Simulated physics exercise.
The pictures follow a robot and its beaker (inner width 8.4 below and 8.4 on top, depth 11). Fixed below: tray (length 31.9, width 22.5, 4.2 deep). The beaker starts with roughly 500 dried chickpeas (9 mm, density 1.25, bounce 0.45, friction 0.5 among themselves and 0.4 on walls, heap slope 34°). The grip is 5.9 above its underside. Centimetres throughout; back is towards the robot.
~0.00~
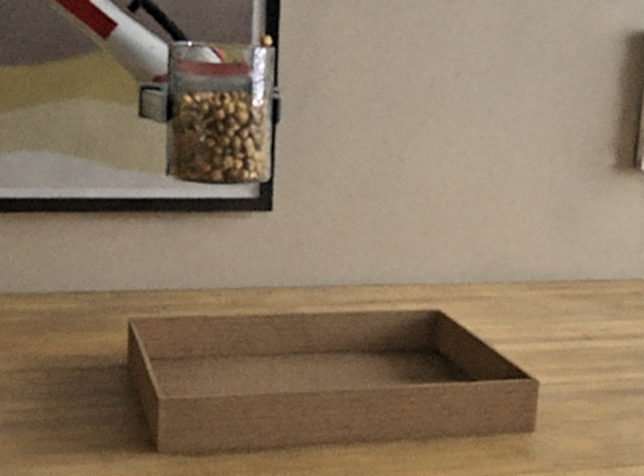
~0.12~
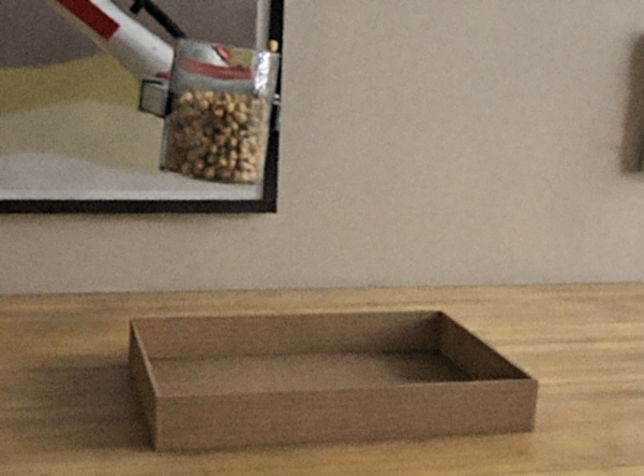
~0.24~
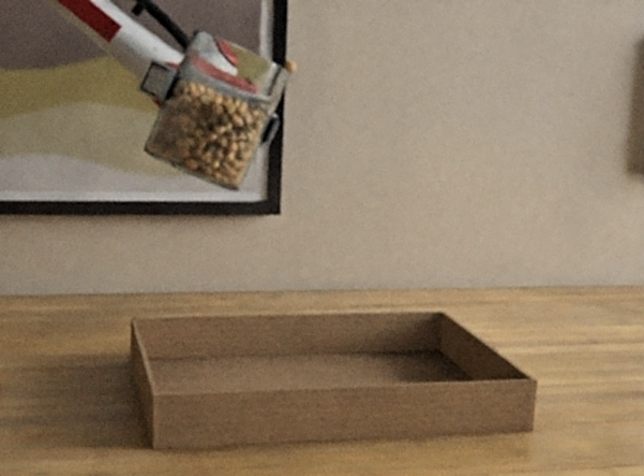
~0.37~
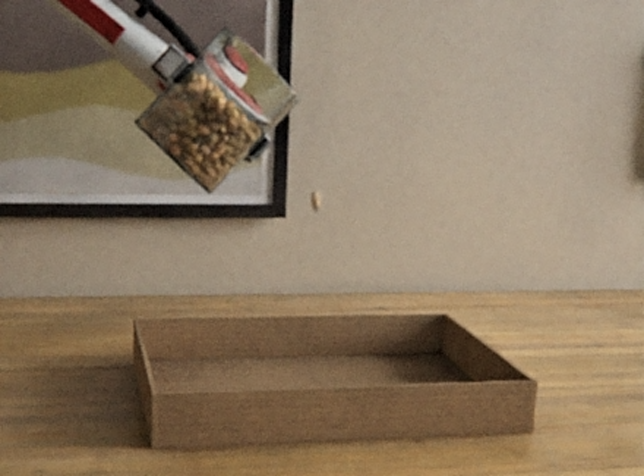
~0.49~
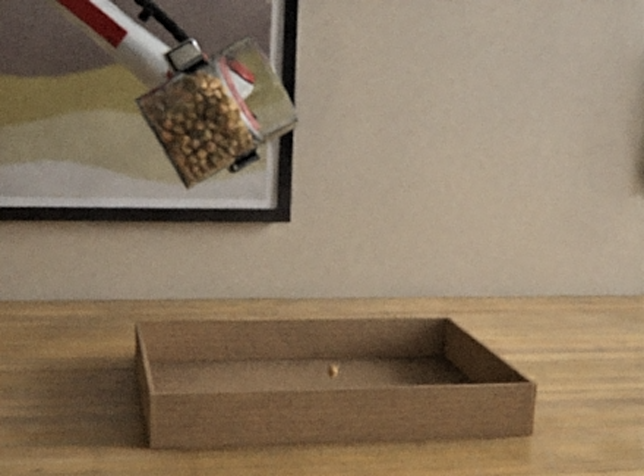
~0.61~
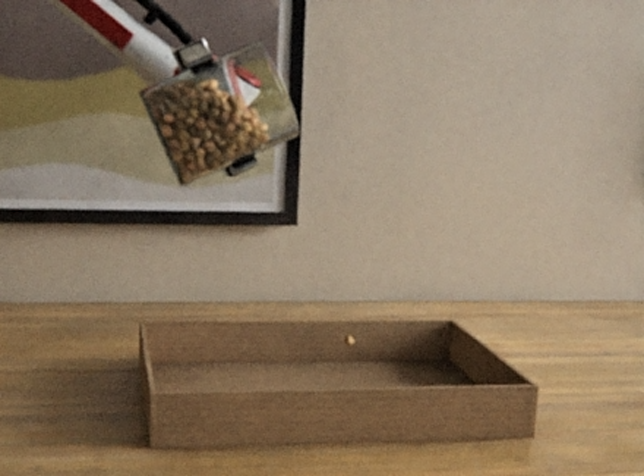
A robot arm tilted a clear beaker of dried chickpeas steadily over to the right above a shallow brown tray, and a single chickpea dropped out, landed in the tray and bounced.
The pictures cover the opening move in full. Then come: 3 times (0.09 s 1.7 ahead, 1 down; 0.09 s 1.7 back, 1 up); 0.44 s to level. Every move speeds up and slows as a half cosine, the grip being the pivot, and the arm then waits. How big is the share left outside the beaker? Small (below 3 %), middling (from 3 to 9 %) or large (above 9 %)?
Outside the beaker the share is small, below 3 %.
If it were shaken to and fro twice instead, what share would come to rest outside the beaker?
In that case some 0 per cent.
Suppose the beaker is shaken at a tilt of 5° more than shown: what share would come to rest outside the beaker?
In that case some 5 per cent.
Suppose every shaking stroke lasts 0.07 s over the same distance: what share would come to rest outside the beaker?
Then about 0 per cent.
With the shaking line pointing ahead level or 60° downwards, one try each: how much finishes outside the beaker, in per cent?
About 5 and 0 per cent.
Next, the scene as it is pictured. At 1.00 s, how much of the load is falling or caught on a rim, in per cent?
About 0 per cent.
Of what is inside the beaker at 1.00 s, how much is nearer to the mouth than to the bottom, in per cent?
About 25 per cent.
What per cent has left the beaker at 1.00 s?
Some 0 per cent.
After 1.00 s, tilted 65° forward, highest piece 28 above the table; 501 in the beaker, 1 in the tray.
After 1.39 s, tilted 27° forward, highest piece 29 above the table; 500 in the beaker, 2 in the tray.
After 1.79 s, level, highest piece 30 above the table; 500 in the beaker, 2 in the tray.
After 2.84 s, level, highest piece 30 above the table; 500 in the beaker, 2 in the tray.
In the end, 500 in the beaker, 2 in the tray. That is 0 % outside the beaker.
